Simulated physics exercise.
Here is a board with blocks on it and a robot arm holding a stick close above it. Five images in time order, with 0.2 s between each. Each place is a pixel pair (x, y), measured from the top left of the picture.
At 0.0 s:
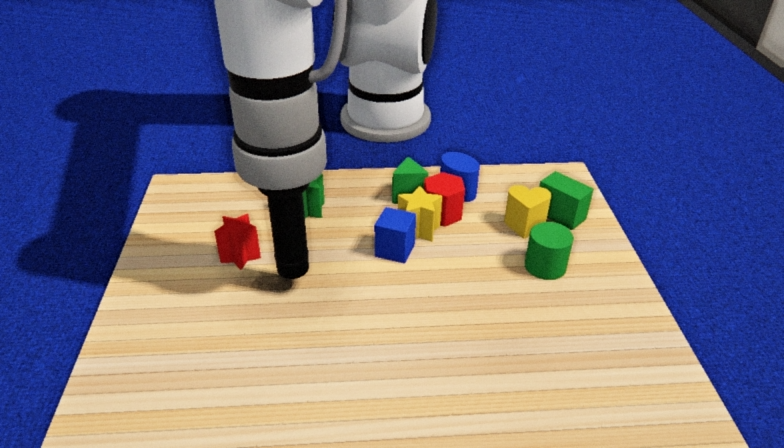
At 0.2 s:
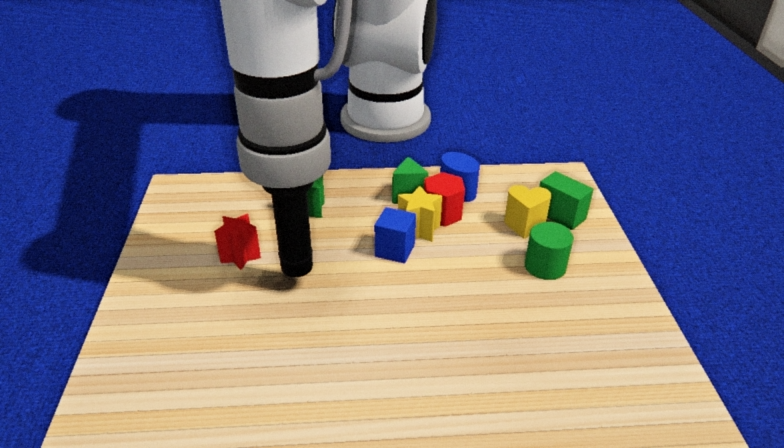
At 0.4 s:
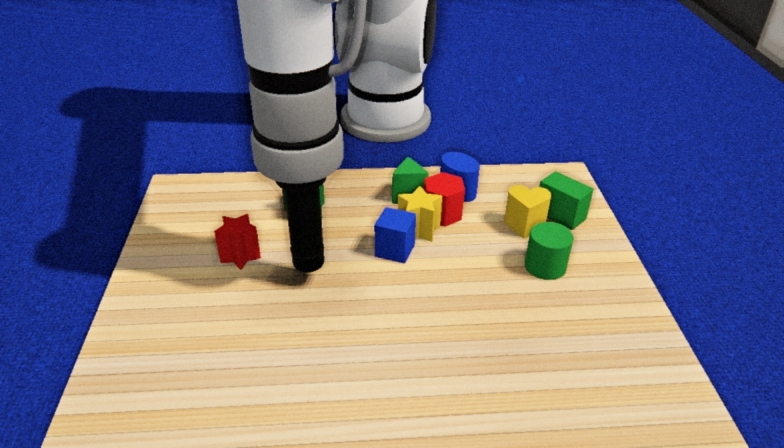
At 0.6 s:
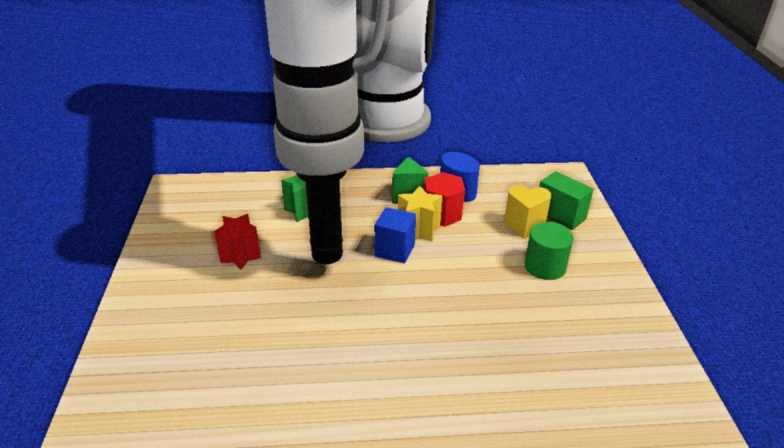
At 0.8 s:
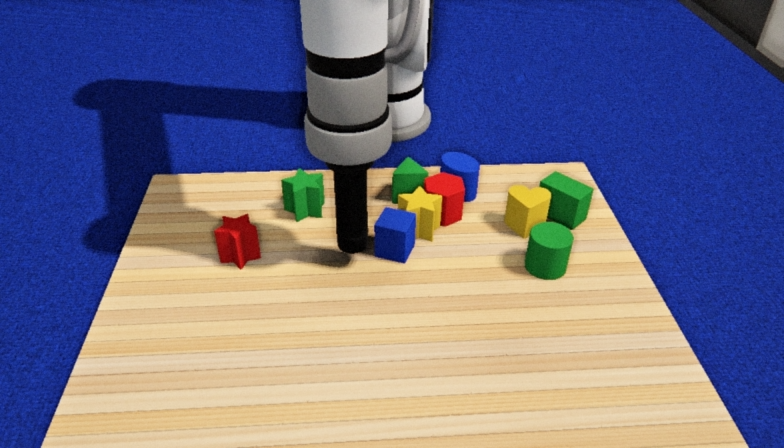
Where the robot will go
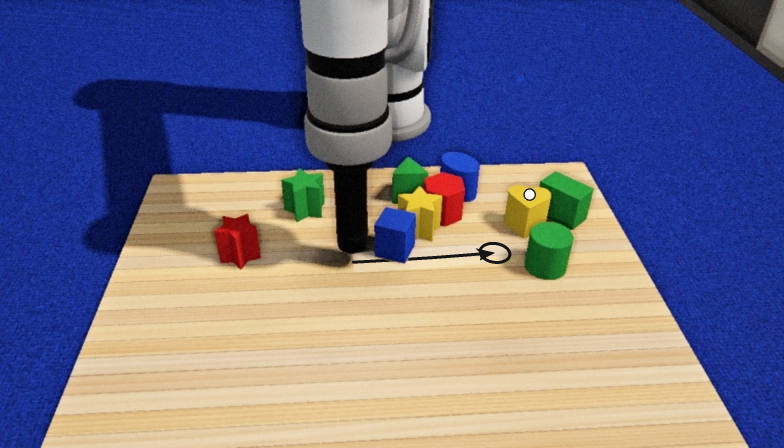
A robot arm holding a black stick moved slowly right across a wooden board, from beside the red star to close by the blue cube, while the colored blocks all stayed still.
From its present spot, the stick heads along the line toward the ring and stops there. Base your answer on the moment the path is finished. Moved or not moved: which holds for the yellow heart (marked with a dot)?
It barely shifts, if at all.
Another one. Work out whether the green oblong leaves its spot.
Here the green oblong stays on its spot.
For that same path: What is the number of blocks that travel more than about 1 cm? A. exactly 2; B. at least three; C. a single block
My pick is B.
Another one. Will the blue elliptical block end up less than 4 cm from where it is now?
Yes
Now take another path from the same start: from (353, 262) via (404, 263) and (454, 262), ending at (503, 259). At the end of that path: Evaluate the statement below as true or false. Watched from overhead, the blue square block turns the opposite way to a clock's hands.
True.
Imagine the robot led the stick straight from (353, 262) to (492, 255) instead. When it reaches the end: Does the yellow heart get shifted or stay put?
When the path is over, the yellow heart is still on its spot.
Drawn move, from (353, 262) directly to (495, 253); the dot is on the yellow heart.
The first path, step by step. One third of the way, stick (404, 242); blue square block (428, 211), turned 35° anticlockwise; yellow star block (434, 191); red hexagon (456, 178); blue elliptical block (463, 159).
Two thirds of the way, stick (451, 239); blue square block (453, 206), turned 105° anticlockwise; yellow star block (437, 184); red hexagon (461, 172); blue elliptical block (466, 154), turned 20° anticlockwise.
At the end, stick (497, 236); blue square block (458, 205), turned 125° anticlockwise; yellow star block (437, 184); red hexagon (461, 172); blue elliptical block (466, 154), turned 20° anticlockwise; yellow heart still; green oblong still.
